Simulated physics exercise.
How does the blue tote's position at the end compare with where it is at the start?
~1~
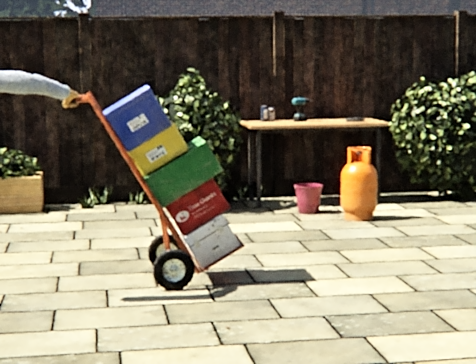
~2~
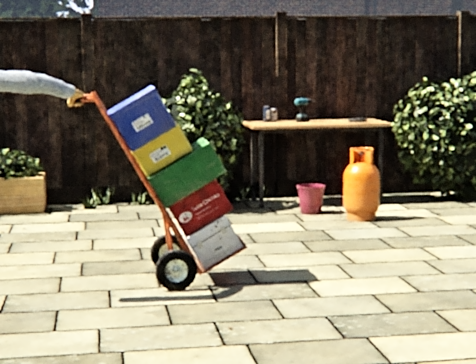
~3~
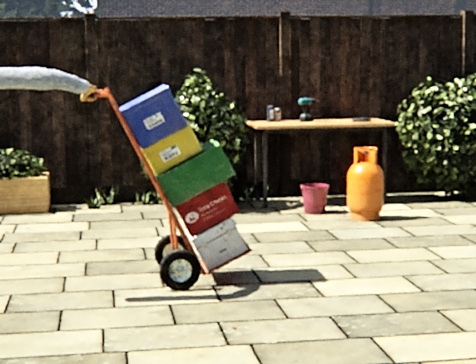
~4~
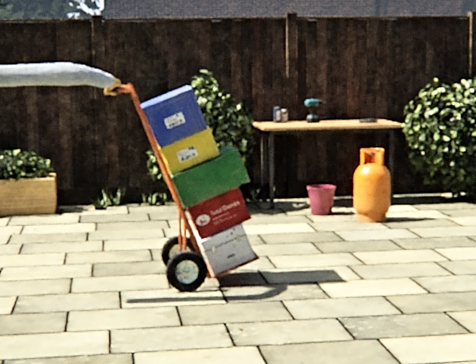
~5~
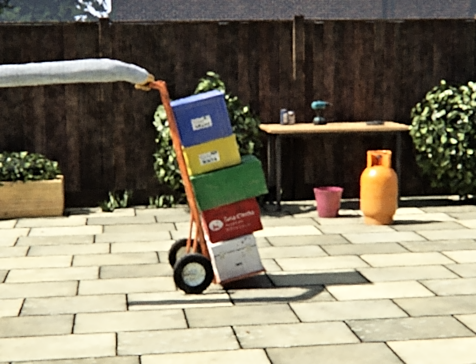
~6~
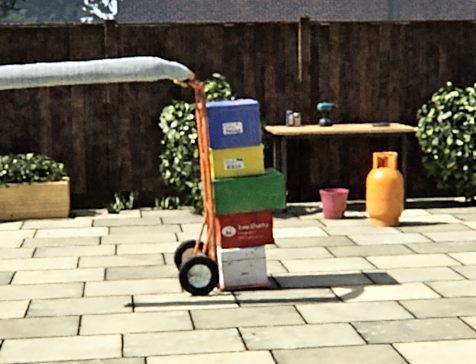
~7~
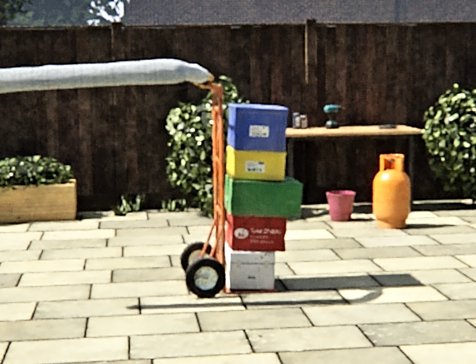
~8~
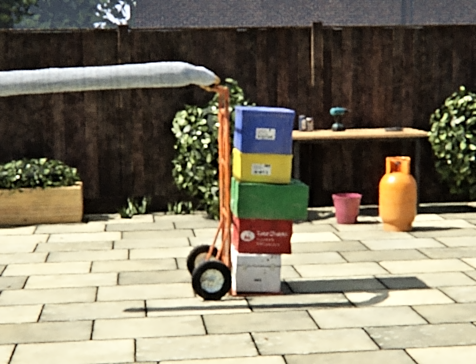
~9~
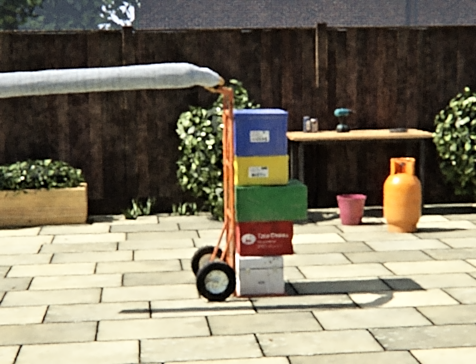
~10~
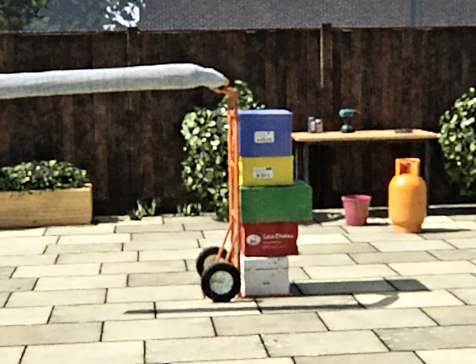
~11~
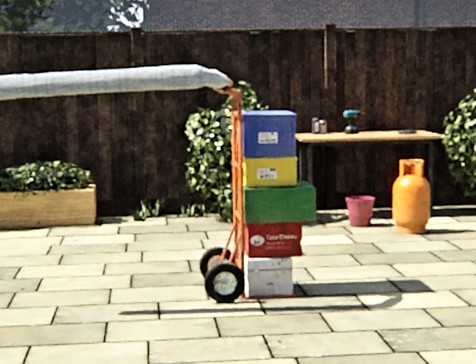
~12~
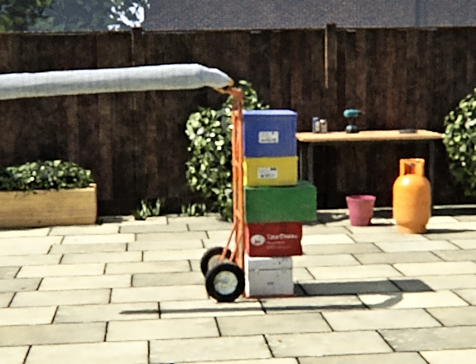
It starts left of the middle of the view, tilted back with the truck, and ends clearly farther right and slightly lower, sitting level on top of the upright stack.
